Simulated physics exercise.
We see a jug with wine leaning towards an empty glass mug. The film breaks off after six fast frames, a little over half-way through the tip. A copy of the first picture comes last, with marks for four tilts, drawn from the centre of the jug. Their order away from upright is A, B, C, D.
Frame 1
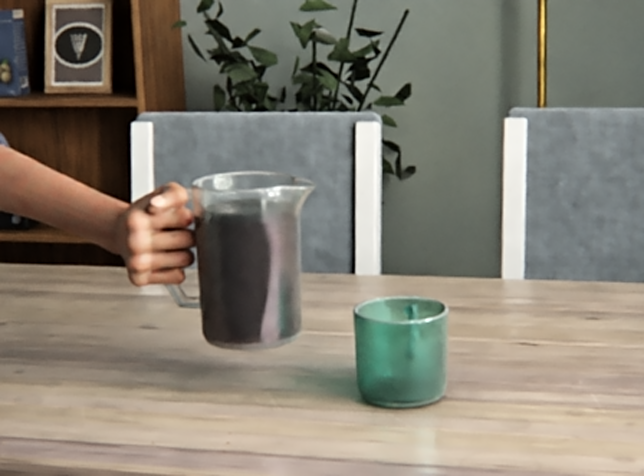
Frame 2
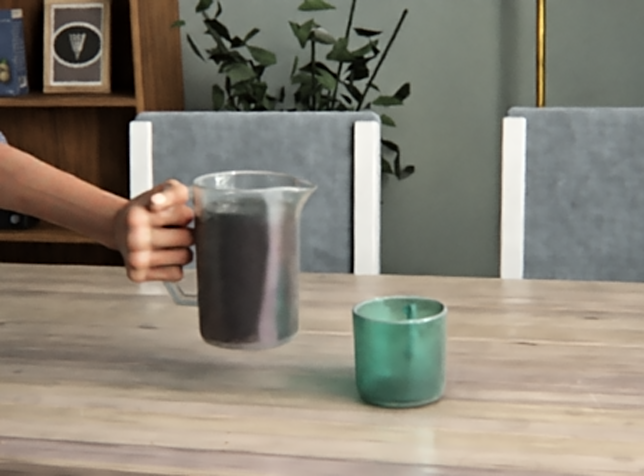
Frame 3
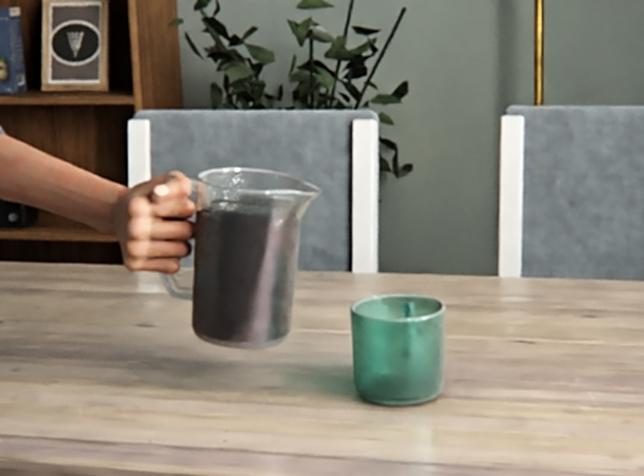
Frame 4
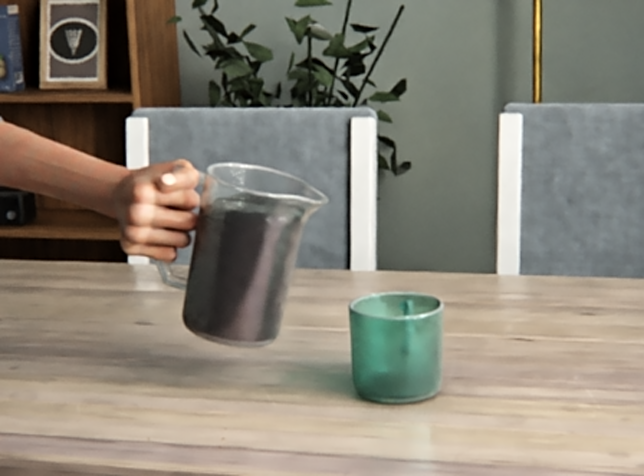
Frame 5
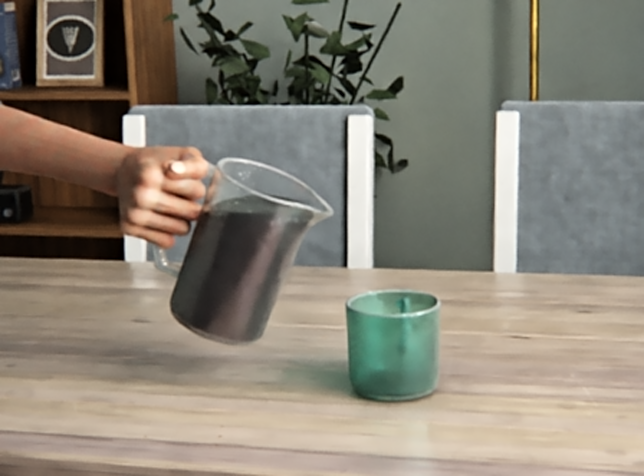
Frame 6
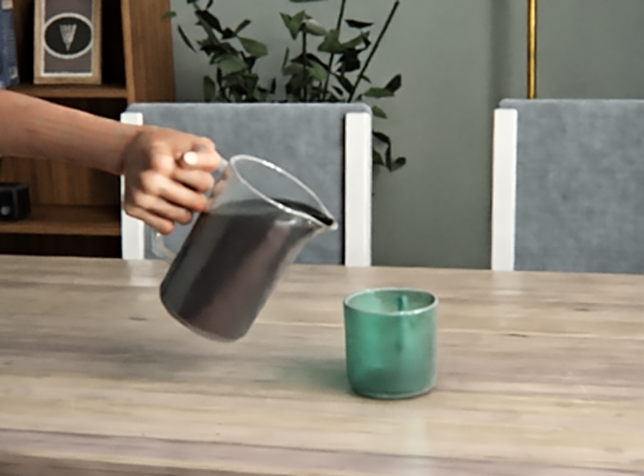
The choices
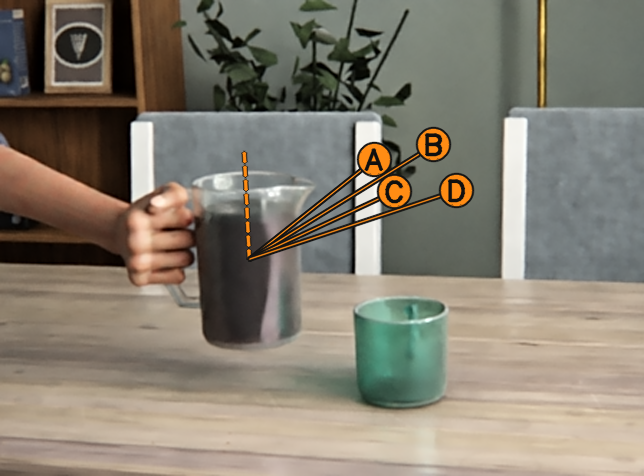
At a wooden table, a hand held a clear glass jug of dark liquid upright beside an empty green glass, then gradually tilted it to the right, with nothing leaving the lip.
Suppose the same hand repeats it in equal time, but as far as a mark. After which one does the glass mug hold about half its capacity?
B is best.
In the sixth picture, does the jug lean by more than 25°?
Yes.
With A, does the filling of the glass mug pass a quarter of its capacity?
Yes, it does.
On the marked copy, A at (361, 170); B at (419, 153); C at (379, 198); D at (440, 196).
If A is chosen, the glass mug ends with about 35 % of what it can hold.
If B is chosen, the glass mug ends with about 48 % of what it can hold.
If C is chosen, the glass mug ends with about 63 % of what it can hold.
If D is chosen, the glass mug ends with about 75 % of what it can hold; 4 % of the wine is spilt.
